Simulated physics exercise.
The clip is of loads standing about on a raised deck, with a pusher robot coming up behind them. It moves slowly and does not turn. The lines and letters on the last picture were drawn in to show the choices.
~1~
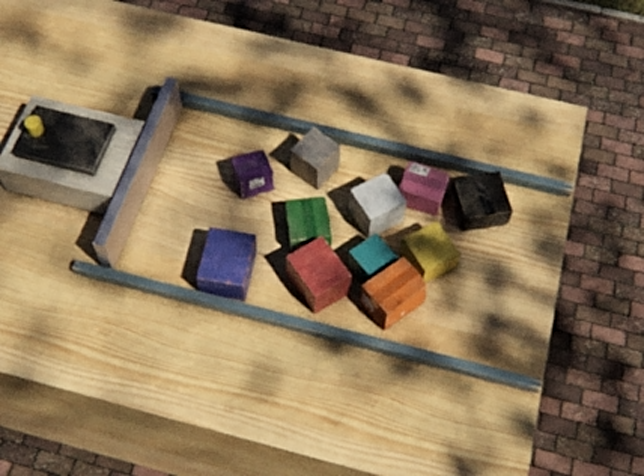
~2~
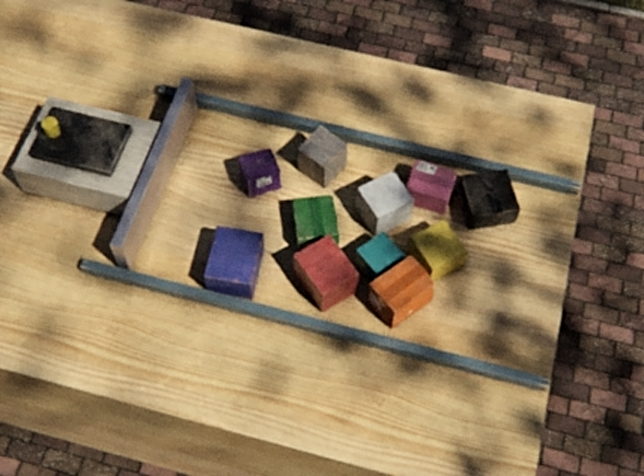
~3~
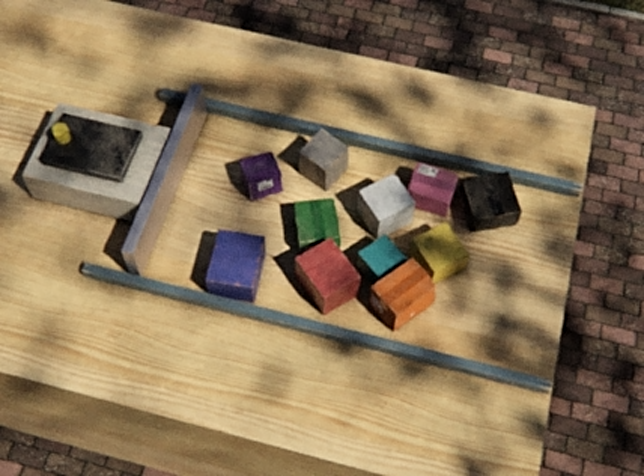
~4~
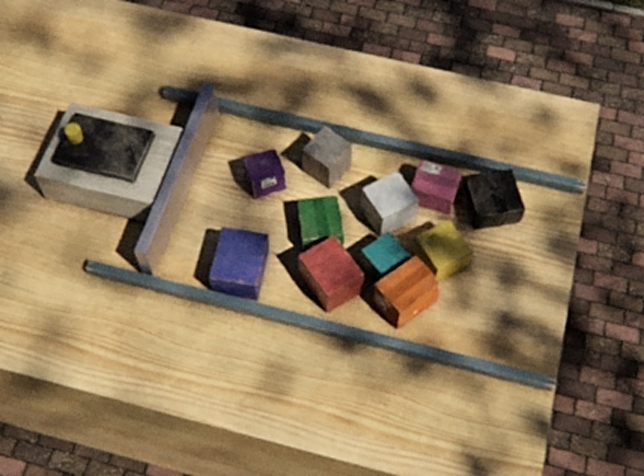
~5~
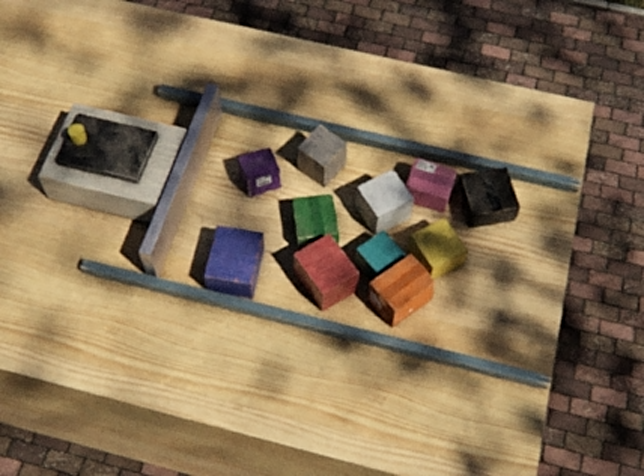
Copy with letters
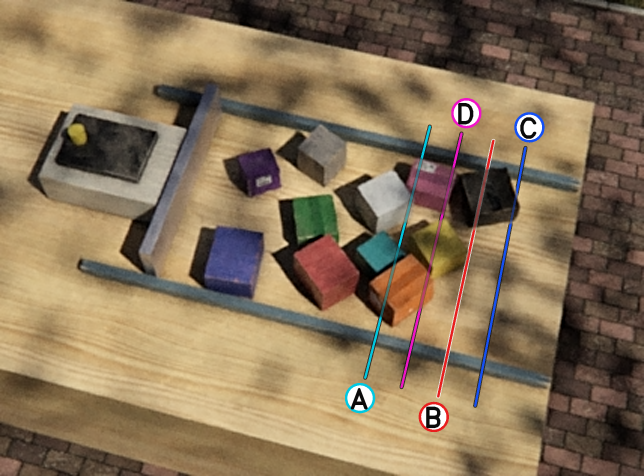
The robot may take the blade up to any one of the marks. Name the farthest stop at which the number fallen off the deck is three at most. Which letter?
No farther than B.
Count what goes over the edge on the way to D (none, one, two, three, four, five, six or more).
The count is none.
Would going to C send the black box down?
By then, yes.
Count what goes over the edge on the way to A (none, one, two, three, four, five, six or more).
By then, none.
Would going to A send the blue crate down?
By then, no.
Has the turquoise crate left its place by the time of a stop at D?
By then, yes.
On the marked copy, A at (400, 243); B at (468, 259); C at (502, 267); D at (434, 251).
Taking B. A third of the way, robot (214, 172); blue crate (291, 277); grey crate (327, 155).
Two thirds of the way, robot (317, 197); orange parcel (499, 322); black box (516, 195).
When it is over, robot (399, 216); orange parcel over the edge; yellow crate over the edge; three fallen.
As for the rest, A is within the limit but short; C drops five; D is within the limit but short.
